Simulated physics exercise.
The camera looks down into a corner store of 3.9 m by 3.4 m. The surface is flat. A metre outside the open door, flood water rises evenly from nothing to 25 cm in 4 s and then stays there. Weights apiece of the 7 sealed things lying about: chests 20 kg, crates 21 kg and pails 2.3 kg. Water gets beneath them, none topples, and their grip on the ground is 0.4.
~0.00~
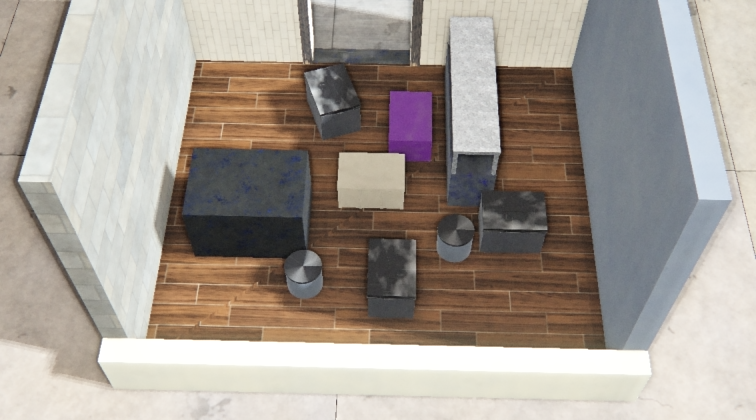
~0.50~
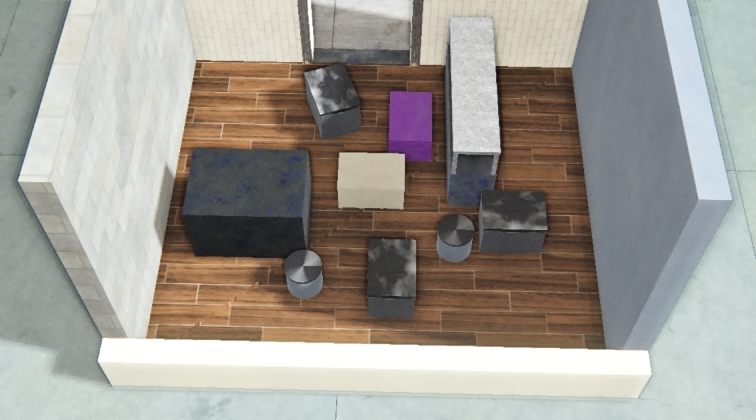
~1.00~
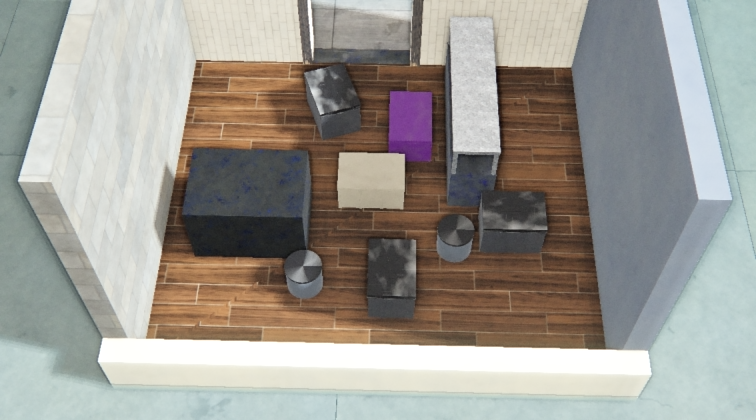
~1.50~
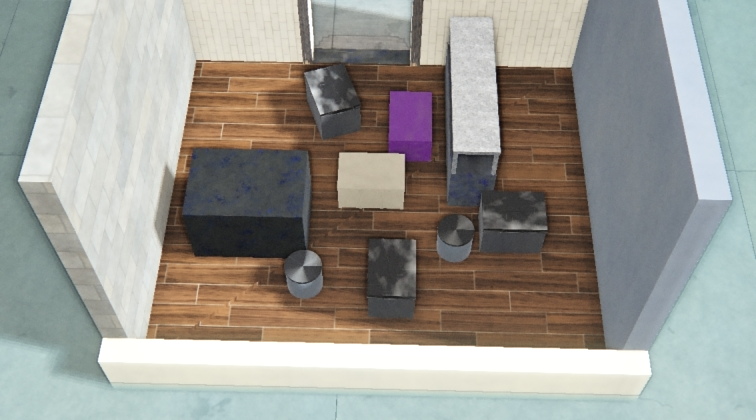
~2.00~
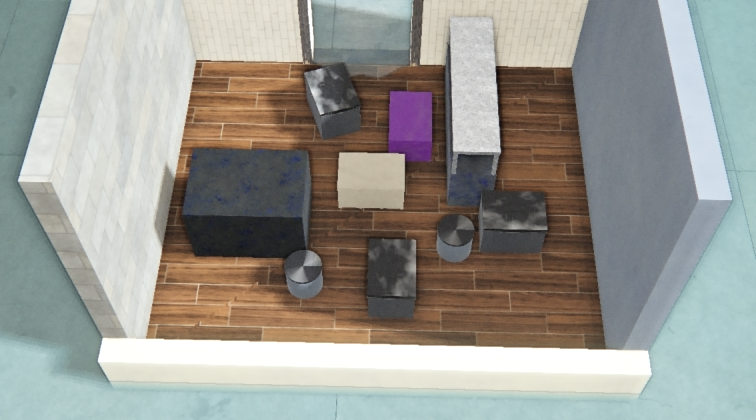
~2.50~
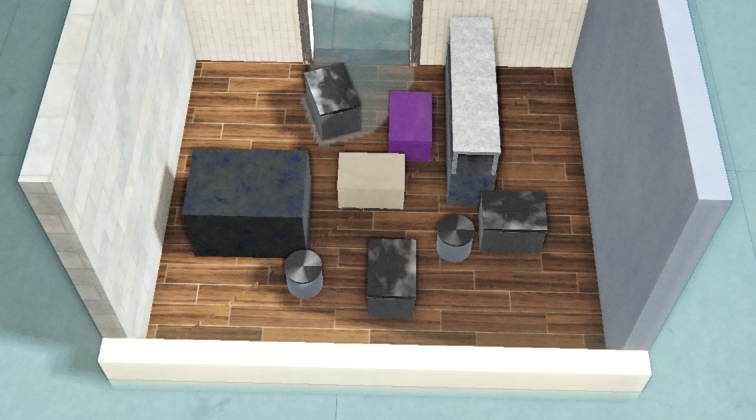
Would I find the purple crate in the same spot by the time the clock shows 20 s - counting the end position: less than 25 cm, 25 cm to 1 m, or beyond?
The purple crate gets carried off.
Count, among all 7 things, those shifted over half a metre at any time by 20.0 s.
7 of them.
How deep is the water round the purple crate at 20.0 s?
Roughly 25 cm.
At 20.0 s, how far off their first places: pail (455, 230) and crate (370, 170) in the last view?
In turn: 200 cm, 200 cm.
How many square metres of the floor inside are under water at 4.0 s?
Roughly 4.0 m2.
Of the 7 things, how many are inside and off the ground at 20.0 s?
At that moment 7.
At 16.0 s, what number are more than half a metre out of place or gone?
By then 5.
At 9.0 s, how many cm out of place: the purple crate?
About 150 cm.
After 4.0 s the purple crate is near (427, 130), 0.2 m from its start, aground; 0 afloat.
After 9.0 s the purple crate is near (524, 247), 1.7 m from its start, afloat; 6 afloat.
After 16.0 s the purple crate is near (554, 68), 1.4 m from its start, afloat; 7 afloat.
After 20.0 s the purple crate is near (553, 71), 1.4 m from its start, afloat; 7 afloat.
